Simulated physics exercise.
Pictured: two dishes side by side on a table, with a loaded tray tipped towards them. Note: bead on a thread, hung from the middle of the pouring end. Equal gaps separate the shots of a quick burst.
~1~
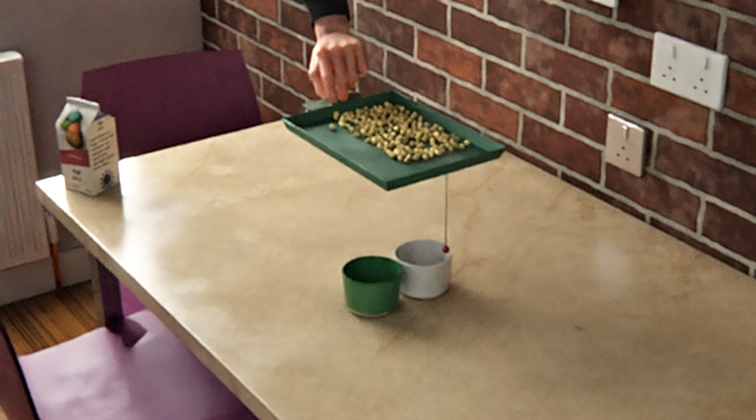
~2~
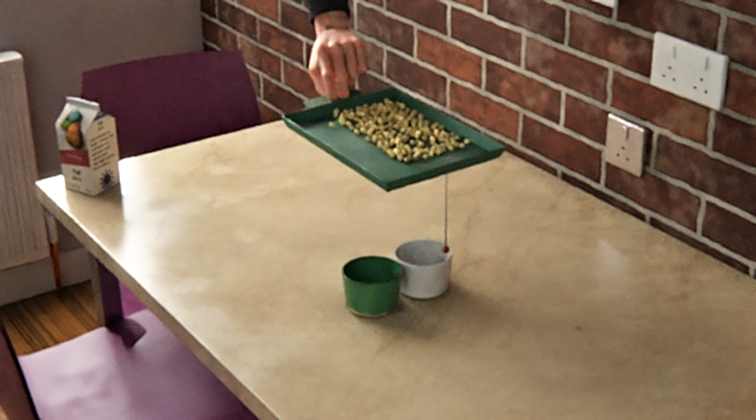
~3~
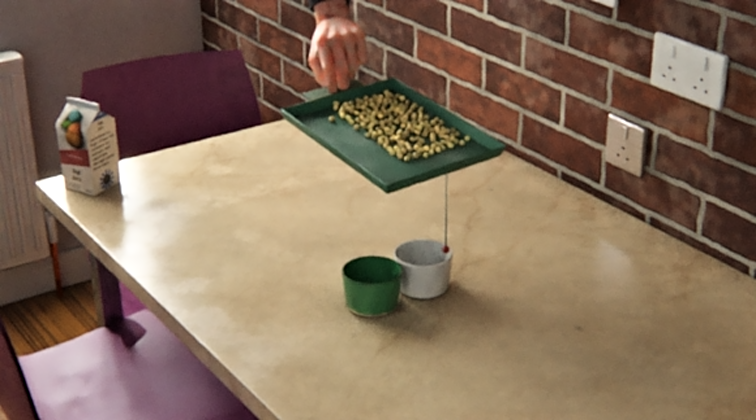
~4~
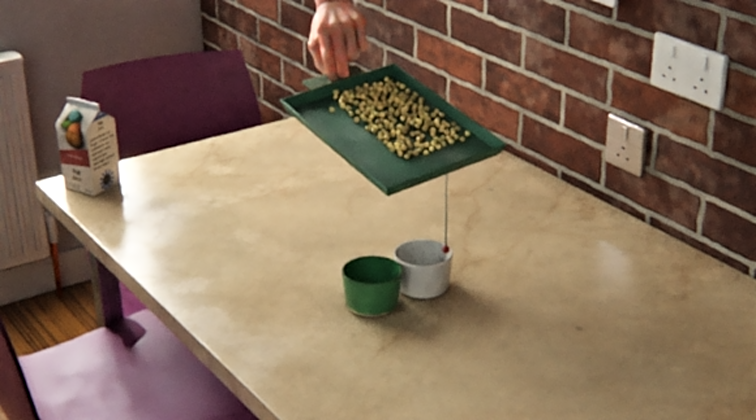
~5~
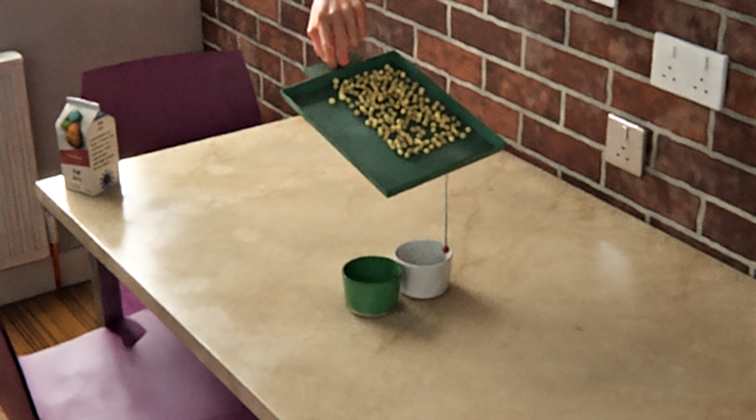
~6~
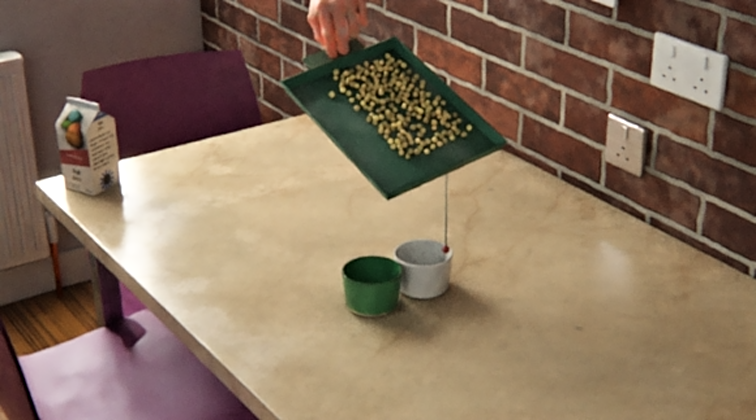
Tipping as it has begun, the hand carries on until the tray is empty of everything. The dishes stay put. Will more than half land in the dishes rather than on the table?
I'd say the dishes miss most of it, honestly.
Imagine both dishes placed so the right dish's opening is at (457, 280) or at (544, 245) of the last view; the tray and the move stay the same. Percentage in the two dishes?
The first position comes out at 50 per cent, the other at 0 per cent.
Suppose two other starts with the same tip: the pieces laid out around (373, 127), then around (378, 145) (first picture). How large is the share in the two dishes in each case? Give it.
About 20 % and 20 %.
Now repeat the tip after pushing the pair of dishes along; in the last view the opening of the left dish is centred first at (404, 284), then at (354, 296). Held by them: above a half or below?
For the two tries in order: Exceeding half, exceeding half.
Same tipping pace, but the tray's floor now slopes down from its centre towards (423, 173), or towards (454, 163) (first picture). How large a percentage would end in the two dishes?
I'd expect around 0 in a hundred first and around 0 in a hundred second.
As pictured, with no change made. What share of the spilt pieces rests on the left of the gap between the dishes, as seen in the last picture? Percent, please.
Share to the left: Near 40 per cent.
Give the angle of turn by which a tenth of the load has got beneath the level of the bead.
About 65 degrees.
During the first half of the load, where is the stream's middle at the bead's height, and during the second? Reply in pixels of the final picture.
First part (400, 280), rest (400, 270).
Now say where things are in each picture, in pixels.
In the first picture, corners of the pouring end near (388, 180) and (500, 147), level; middle of the load near (397, 129), soya beans; left dish near (389, 296); right dish near (440, 278); bead on its thread near (446, 249).
In the second picture, corners of the pouring end near (388, 180) and (500, 146), level; middle of the load near (397, 127).
In the third picture, corners of the pouring end near (388, 182) and (500, 145), tipped barely, lowest at the left corner; middle of the load near (397, 122).
In the fourth picture, corners of the pouring end near (388, 185) and (501, 143), tipped a little, lowest at the left corner; middle of the load near (397, 114).
In the fifth picture, corners of the pouring end near (388, 188) and (501, 142), tipped a little, lowest at the left corner; middle of the load near (397, 106).
In the sixth picture, corners of the pouring end near (388, 191) and (501, 140), tipped clearly, lowest at the left corner; middle of the load near (398, 101), near a quarter on the move; left dish near (389, 296); right dish near (440, 278).
Shortly afterwards, tray tipped steeply; near half on the tray; near a quarter outside both; near a third in the air.
Next, tray tipped past a quarter turn; only a few on the tray; near a quarter in the left dish; the bulk outside both; a little in the air.
Some moments later, tray tipped past a quarter turn; near a quarter in the left dish; the bulk outside both.
In the end, tray tipped past a quarter turn; near a quarter in the left dish; none at all in the right dish; the bulk outside both.
